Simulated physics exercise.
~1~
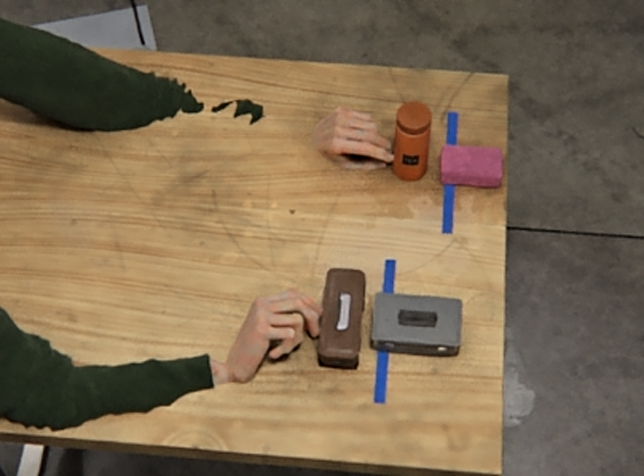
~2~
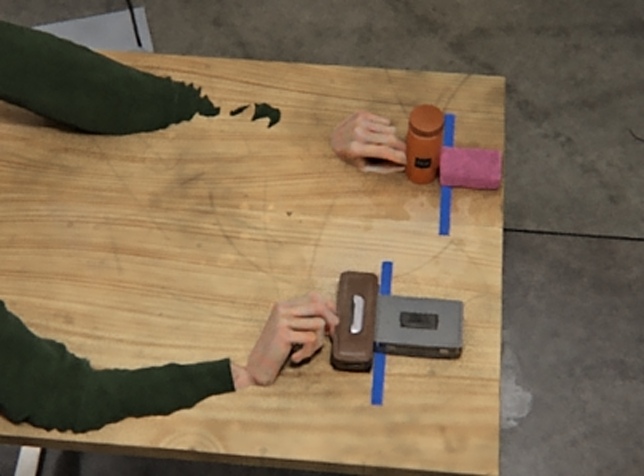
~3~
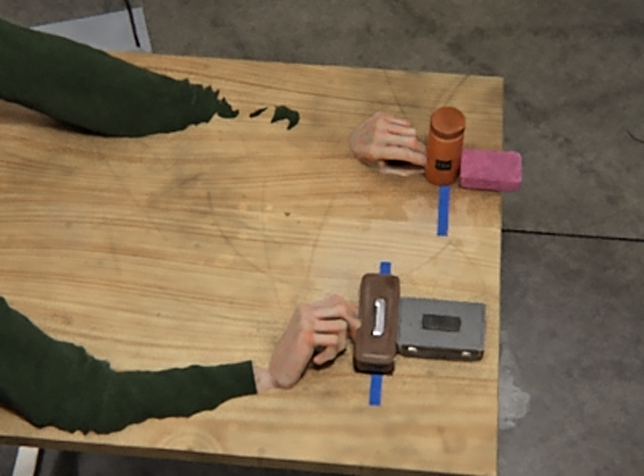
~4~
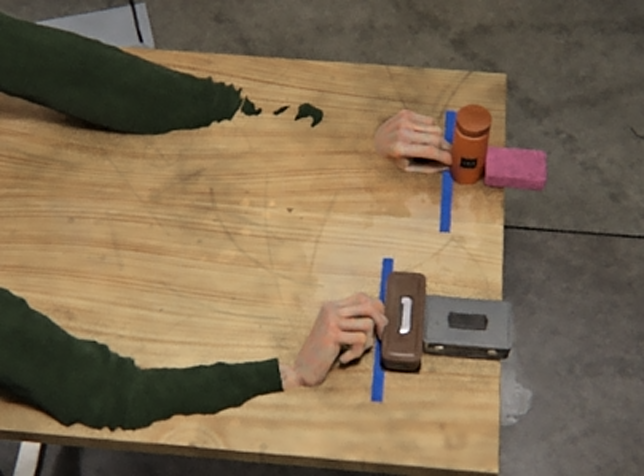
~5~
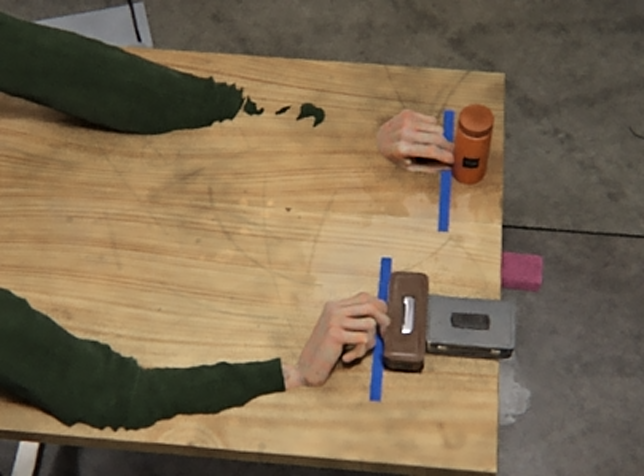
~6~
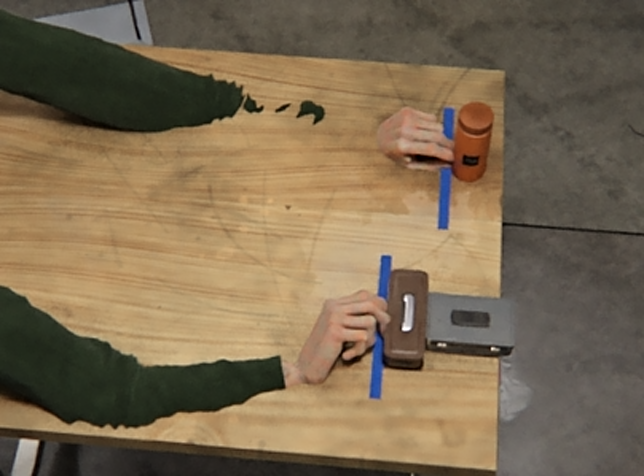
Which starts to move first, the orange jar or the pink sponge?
The orange jar starts to move first, pushed right by the hand behind it. The pink sponge stays still until the jar has closed the gap, then it moves too.
